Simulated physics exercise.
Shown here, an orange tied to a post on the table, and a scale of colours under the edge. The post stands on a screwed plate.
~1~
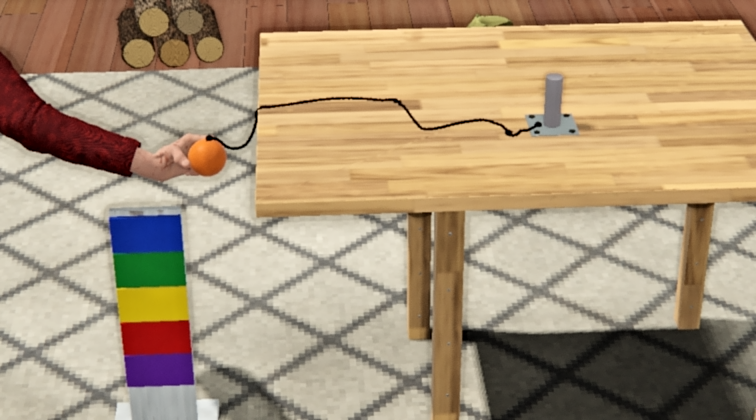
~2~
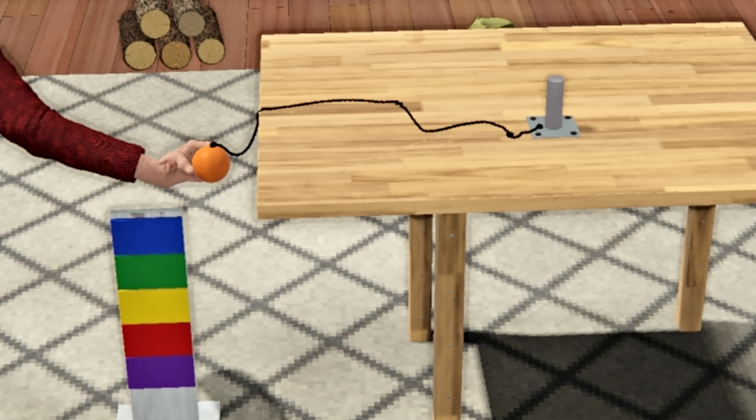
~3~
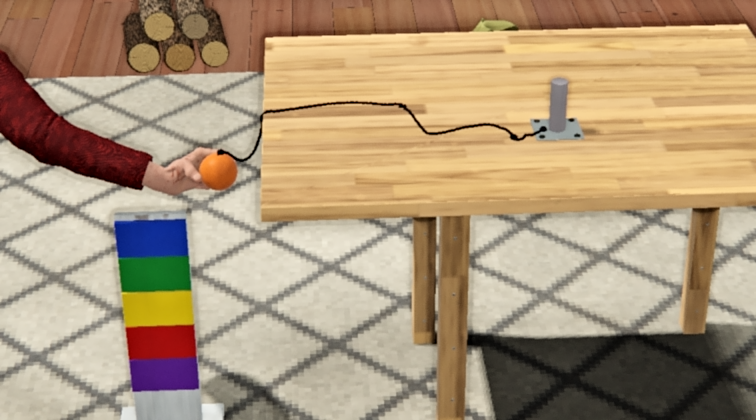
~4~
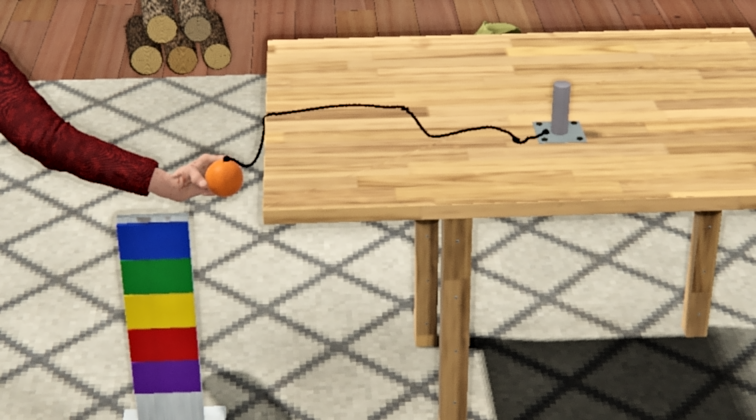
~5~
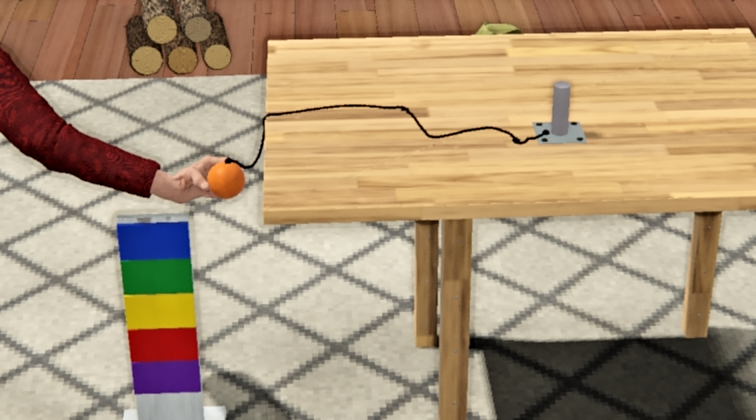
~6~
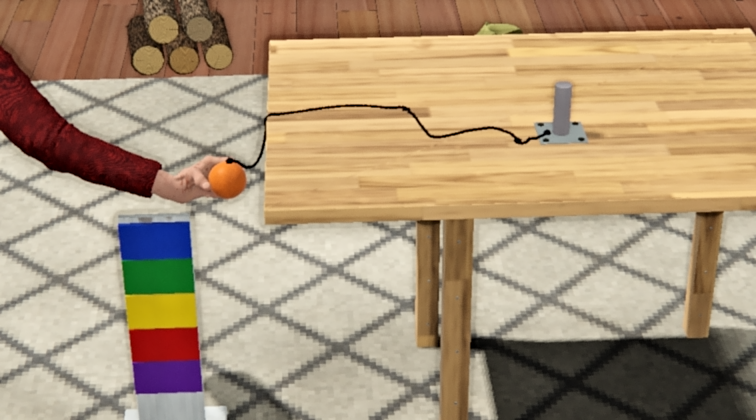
The clip opens on a hand in a red sleeve holding an orange ball-like object, tied by a dark cord to a post on a wooden table, above a striped colour scale. The hand moves it slightly down and to the right, toward the table's edge, then stays nearly still, still gripping it.
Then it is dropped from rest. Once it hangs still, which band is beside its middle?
The yellow one.
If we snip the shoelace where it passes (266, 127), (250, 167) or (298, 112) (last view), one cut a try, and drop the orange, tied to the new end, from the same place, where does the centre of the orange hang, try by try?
The places are (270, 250), (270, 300) and (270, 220).
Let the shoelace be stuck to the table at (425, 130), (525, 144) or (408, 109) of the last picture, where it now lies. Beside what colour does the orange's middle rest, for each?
One after the other, green; yellow; blue.
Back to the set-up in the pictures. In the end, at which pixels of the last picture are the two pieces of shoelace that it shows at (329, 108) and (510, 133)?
The first at (267, 174), the second at (469, 132).
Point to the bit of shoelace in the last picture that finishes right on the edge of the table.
It lies at about (367, 106).
Soon after, orange near (243, 306); level with yellow.
Then, orange near (303, 301); level with yellow.
Further on, orange near (260, 318); level with yellow.
At rest, orange near (273, 318); level with yellow. The shoelace holds its middle at yellow.
